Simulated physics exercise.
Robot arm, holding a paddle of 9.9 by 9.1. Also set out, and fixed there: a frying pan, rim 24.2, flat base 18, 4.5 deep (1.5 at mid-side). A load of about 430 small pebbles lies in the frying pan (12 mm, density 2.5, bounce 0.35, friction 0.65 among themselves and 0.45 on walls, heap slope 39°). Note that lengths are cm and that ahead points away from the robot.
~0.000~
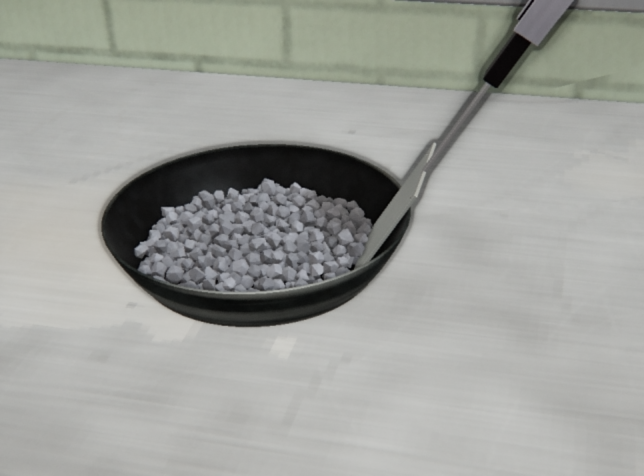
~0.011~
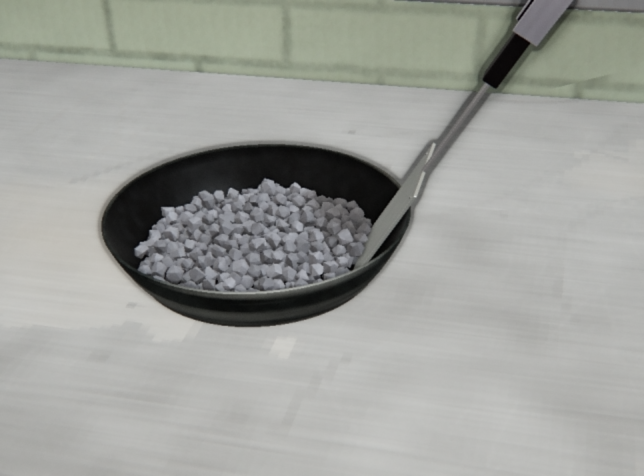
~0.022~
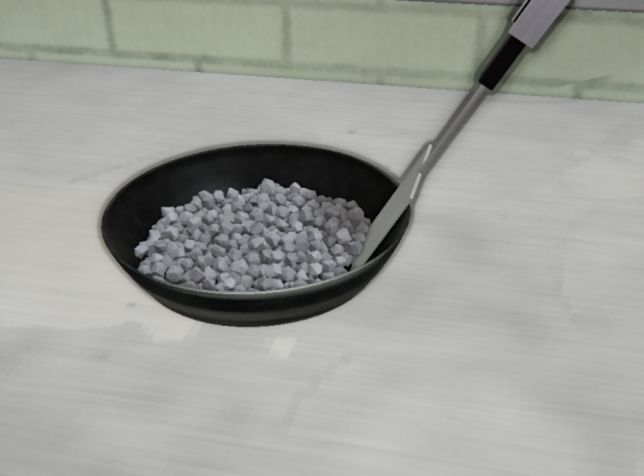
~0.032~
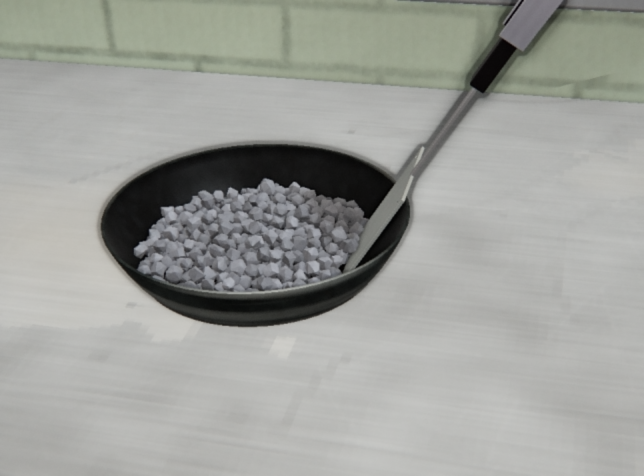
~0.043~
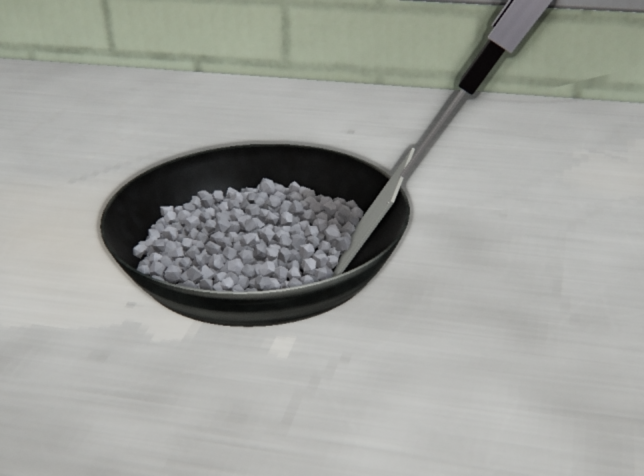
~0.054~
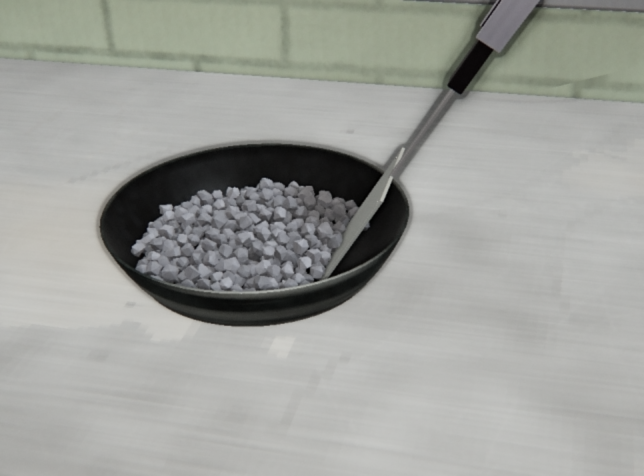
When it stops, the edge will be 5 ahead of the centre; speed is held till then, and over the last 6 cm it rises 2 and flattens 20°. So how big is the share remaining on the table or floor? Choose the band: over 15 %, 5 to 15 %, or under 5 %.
Under 5 %.
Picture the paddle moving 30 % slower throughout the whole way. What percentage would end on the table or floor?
Then around 0 percent would finish on the table or floor.
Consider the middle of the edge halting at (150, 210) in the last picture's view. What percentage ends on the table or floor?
30 %, roughly.
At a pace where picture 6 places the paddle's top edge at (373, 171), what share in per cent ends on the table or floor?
Expect some 15 per cent there.
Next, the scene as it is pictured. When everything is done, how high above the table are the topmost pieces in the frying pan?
Roughly 6.5 centimetres.
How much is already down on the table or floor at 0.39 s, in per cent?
Roughly 0 percent of it.
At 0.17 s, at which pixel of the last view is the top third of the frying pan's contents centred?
It is centred at about (198, 213).
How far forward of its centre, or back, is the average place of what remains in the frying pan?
Ahead of centre, roughly 5.0 centimetres.
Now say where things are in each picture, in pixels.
The first frame shows the paddle top edge at (426, 168), sloping 59°; upper third of the load around (257, 234), from x 140 to 365, top at y 185; 434 in the frying pan.
The second frame shows the paddle top edge at (425, 169), sloping 59°; upper third of the load around (257, 234), from x 140 to 365, top at y 185.
The third frame shows the paddle top edge at (422, 170), sloping 59°; upper third of the load around (257, 234), from x 140 to 365, top at y 185.
The fourth frame shows the paddle top edge at (414, 172), sloping 59°; upper third of the load around (256, 234), from x 140 to 365, top at y 185.
The fifth frame shows the paddle top edge at (404, 174), sloping 59°; upper third of the load around (257, 232), from x 140 to 365, top at y 185.
The sixth frame shows the paddle top edge at (393, 173), sloping 59°; upper third of the load around (251, 229), from x 140 to 365, top at y 185; 434 in the frying pan.
After 0.11 s, sloping 59°, highest piece 5 above the table; 434 in the frying pan.
After 0.17 s, sloping 50°, highest piece 5 above the table; 434 in the frying pan.
After 0.39 s, sloping 39°, highest piece 6 above the table; 431 in the frying pan, 3 on the table or floor.
After 1.44 s, sloping 39°, highest piece 6 above the table; 430 in the frying pan, 4 on the table or floor.
In the end, 430 in the frying pan, 4 on the table or floor. That is 1 % on the table or floor.
